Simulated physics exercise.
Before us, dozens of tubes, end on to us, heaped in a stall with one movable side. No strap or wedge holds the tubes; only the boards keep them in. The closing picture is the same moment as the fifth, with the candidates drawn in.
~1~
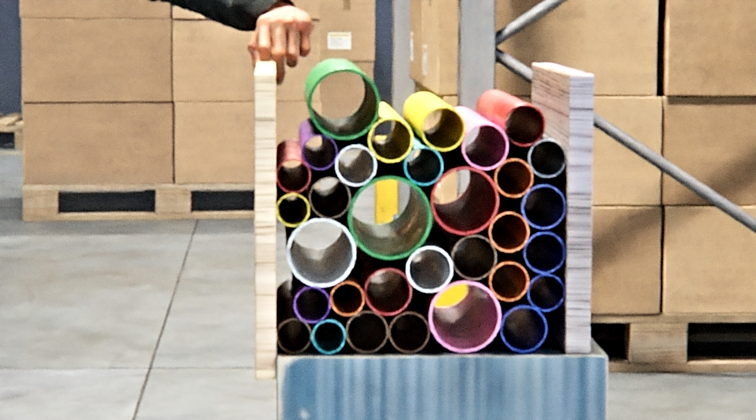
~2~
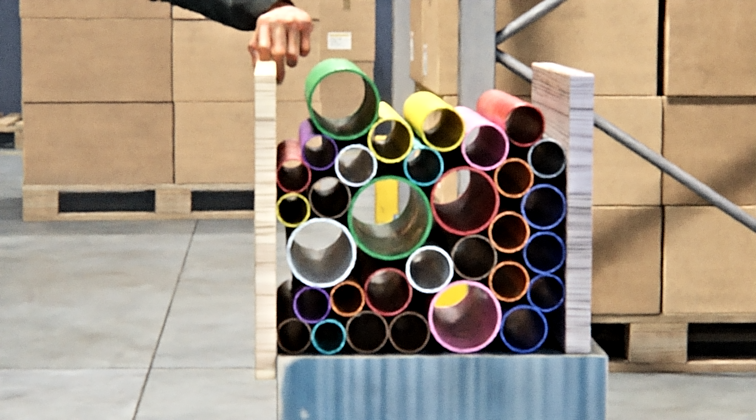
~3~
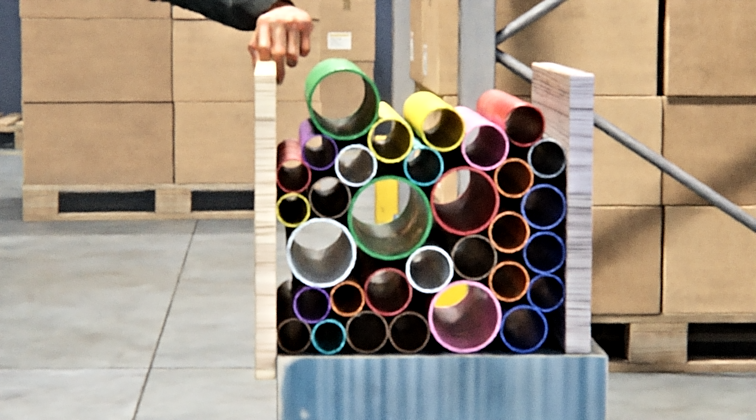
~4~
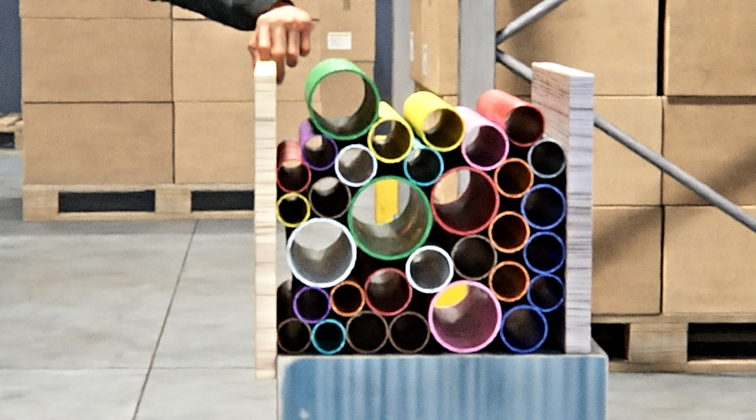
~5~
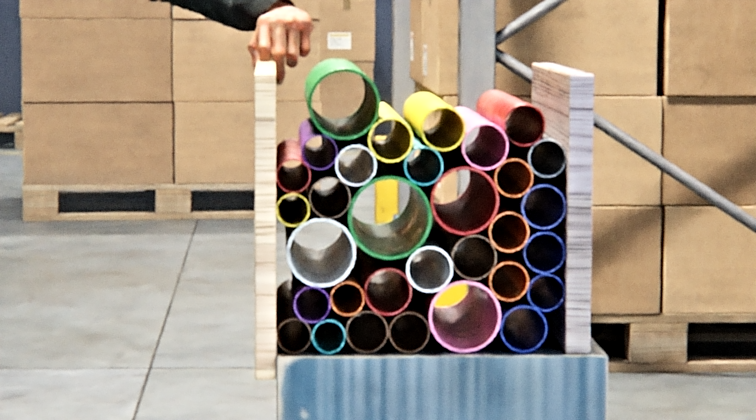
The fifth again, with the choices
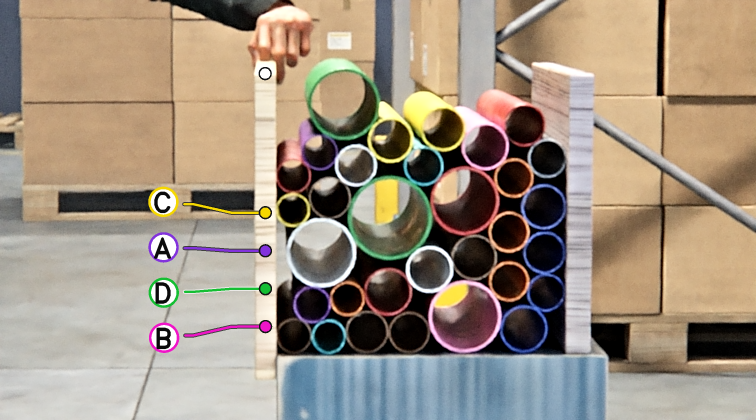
The video shows a hand resting on top of the left of two upright boards, with many colourful tubes of different sizes stacked between them on a blue base in front of cardboard boxes; nothing visibly moves.
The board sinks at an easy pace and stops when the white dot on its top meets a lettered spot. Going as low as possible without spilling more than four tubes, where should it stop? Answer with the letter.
It can be let down to C.
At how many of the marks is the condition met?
One of the four.
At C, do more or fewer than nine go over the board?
It loses fewer than nine.
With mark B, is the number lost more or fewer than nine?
At B, more than nine.
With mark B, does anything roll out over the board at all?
Yes, at B.
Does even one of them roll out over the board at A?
At A: Yes.
On the marked copy, A at (265, 251); B at (265, 327); C at (265, 213); D at (265, 288); the white dot at (265, 74).
Following C. Soon after the start, top of the board (276, 147).
Later, top of the board (276, 212).
In the end, top of the board (276, 212), three out over the board.
As for the rest, A five out over the board; B more than four out over the board; D more than four out over the board.
